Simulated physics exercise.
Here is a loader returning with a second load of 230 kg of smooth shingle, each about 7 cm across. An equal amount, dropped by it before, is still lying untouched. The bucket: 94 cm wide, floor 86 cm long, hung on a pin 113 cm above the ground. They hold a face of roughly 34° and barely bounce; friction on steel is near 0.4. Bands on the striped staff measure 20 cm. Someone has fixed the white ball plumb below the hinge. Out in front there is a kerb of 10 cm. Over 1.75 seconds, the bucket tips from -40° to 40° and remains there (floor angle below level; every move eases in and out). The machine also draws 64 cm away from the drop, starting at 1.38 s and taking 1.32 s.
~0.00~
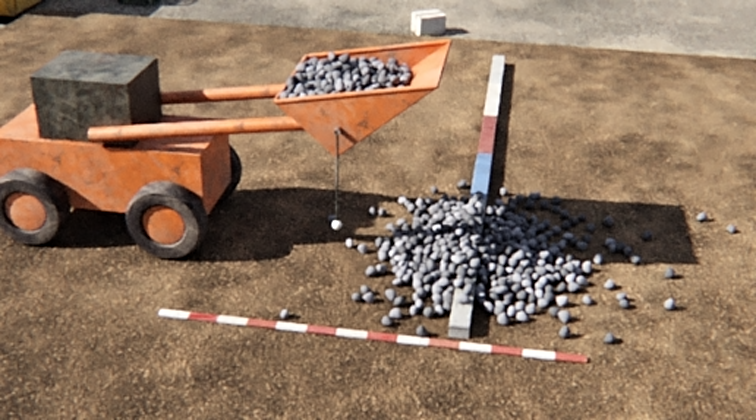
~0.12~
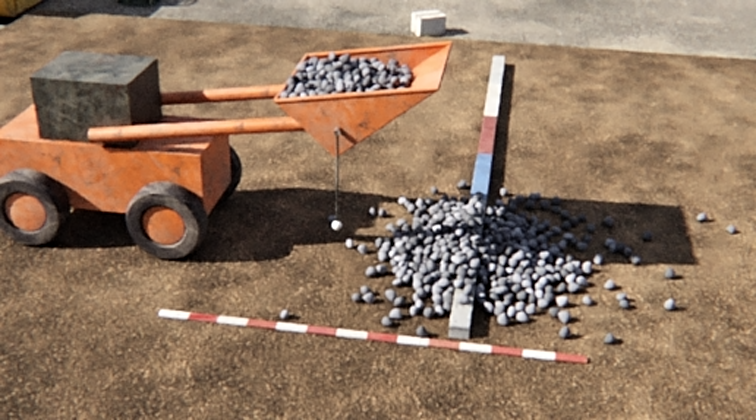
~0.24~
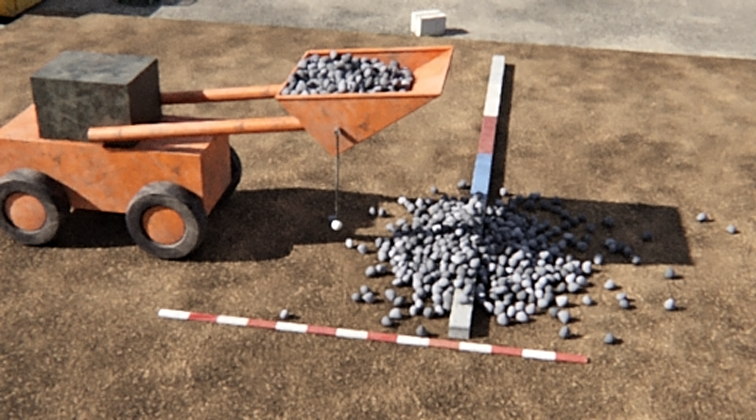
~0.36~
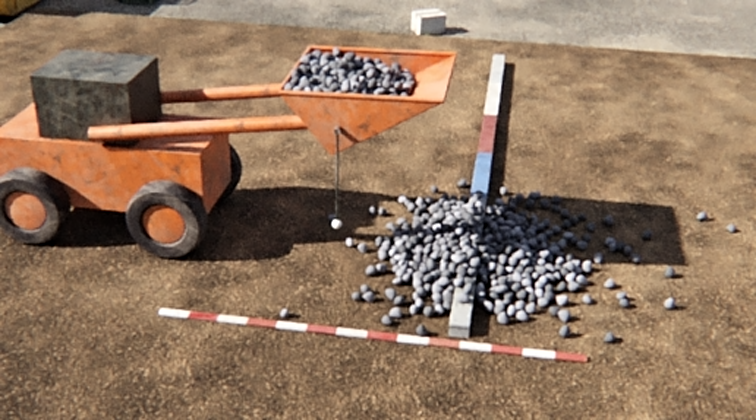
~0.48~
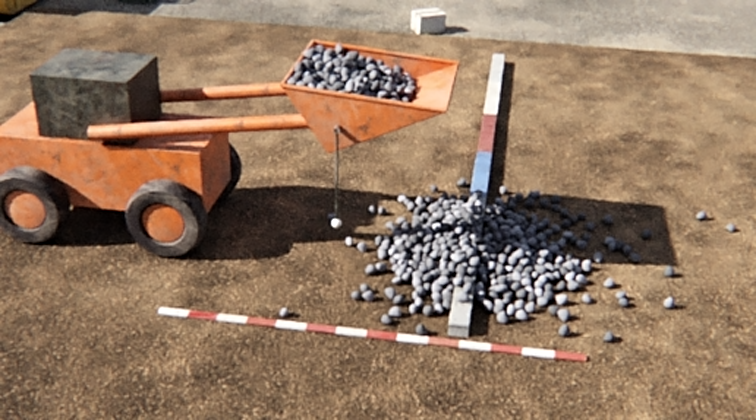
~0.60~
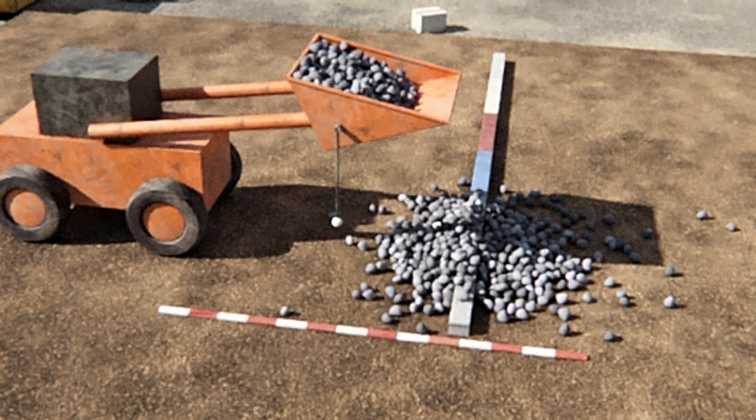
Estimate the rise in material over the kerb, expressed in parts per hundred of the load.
Close to 22 parts in a hundred.
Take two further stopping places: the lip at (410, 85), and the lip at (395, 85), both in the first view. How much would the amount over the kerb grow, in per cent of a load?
Roughly 5 and 0 percent, in that order.
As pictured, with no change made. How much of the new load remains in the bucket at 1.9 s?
Held: Around 15 % of the load.
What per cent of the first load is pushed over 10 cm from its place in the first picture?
The answer is about 10 per cent.
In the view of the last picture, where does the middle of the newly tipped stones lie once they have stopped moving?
They settle centred around (435, 236).
After 1.3 s the floor is at 27°; in per cent of one load, 99 in the bucket, 56 on this side of the kerb, 46 over the kerb; the foremost stones are at (664, 249).
After 1.9 s the floor is at 40°; in per cent of one load, 15 in the bucket, 130 on this side of the kerb, 56 over the kerb; the foremost stones are at (664, 249).
After 3.2 s the floor is at 40°; in per cent of one load, 0 in the bucket, 132 on this side of the kerb, 68 over the kerb; the foremost stones are at (667, 252).
After 5.6 s the floor is at 40°; in per cent of one load, 0 in the bucket, 132 on this side of the kerb, 68 over the kerb; the foremost stones are at (667, 252). Net gain over the kerb, 22.
